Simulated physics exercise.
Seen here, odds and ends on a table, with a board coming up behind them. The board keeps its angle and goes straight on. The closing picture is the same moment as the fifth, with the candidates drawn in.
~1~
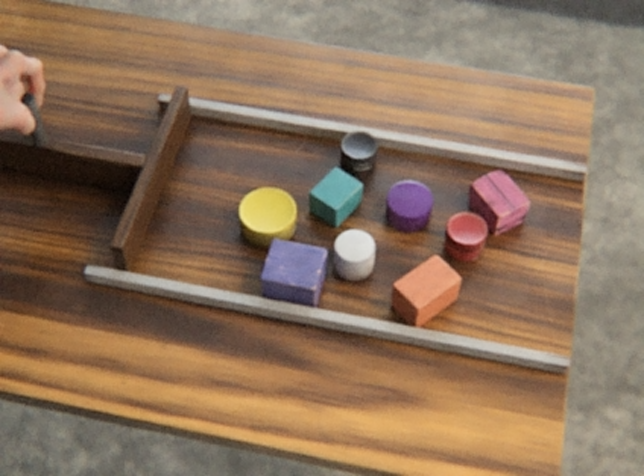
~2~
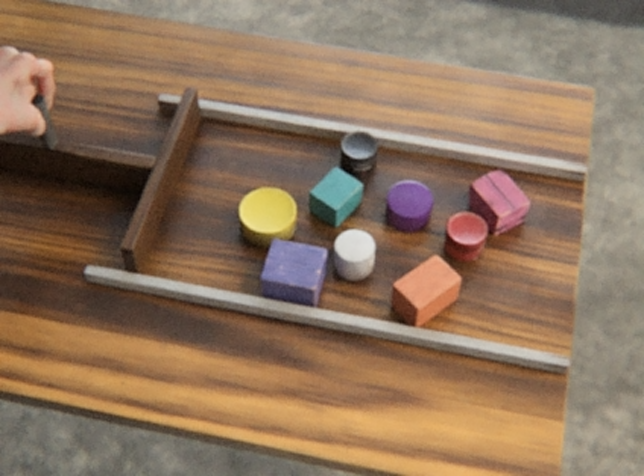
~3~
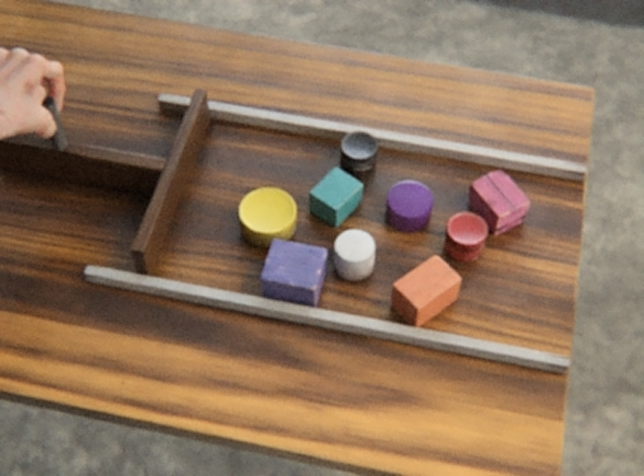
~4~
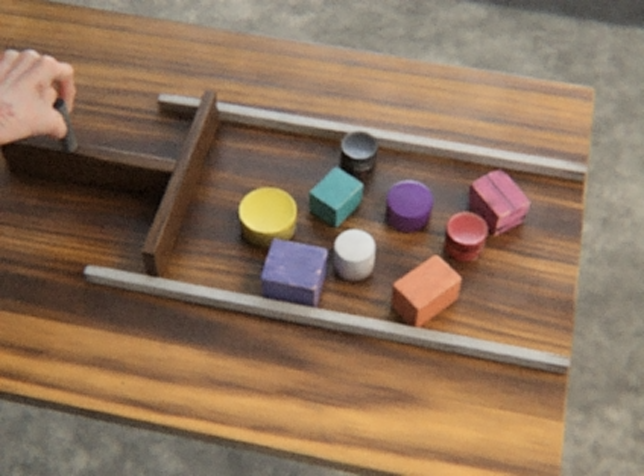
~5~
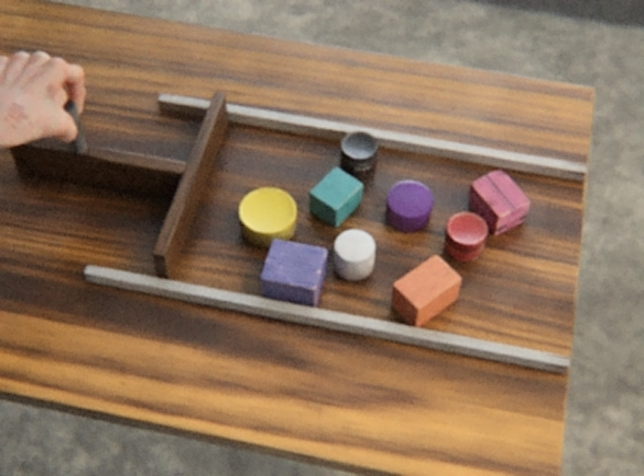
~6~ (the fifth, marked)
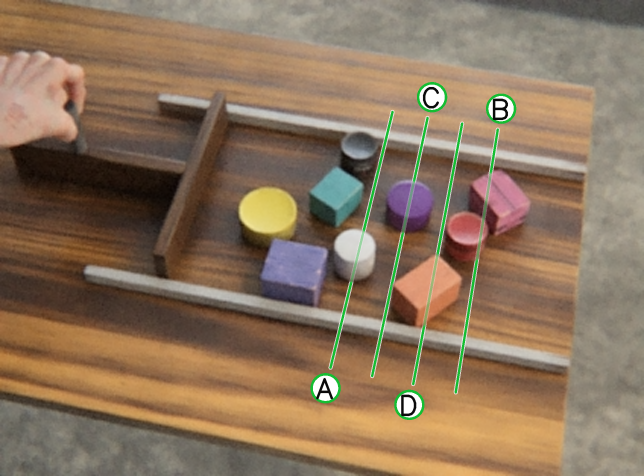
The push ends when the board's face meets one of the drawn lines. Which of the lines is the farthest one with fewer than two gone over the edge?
No farther than B.
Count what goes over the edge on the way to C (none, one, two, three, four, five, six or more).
In all, none.
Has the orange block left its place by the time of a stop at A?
By then, yes.
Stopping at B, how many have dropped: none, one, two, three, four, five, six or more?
By then, none.
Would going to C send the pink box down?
No.
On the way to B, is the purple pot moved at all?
Yes.
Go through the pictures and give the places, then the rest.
The first frame shows pink box (498, 202); blue block (295, 274); board (151, 162).
The second frame shows board (160, 163); purple pot (409, 207).
The third frame shows board (171, 165); white tin (354, 256).
The fourth frame shows board (181, 167); yellow jar (268, 218).
The fifth frame shows board (191, 169); pink box (498, 202); blue block (295, 274); orange block (425, 292).
On the marked copy, A at (364, 228); B at (479, 249); C at (402, 235); D at (440, 242).
With B. Early on, board (292, 187); blue block (307, 278); turquoise block (350, 193).
Further on, board (397, 205); pink box (505, 201); orange block (479, 308).
At the end, board (478, 220); orange block (564, 325); red jar (558, 260); none fallen.
As for the rest, A is within the limit but short; C is within the limit but short; D is within the limit but short.
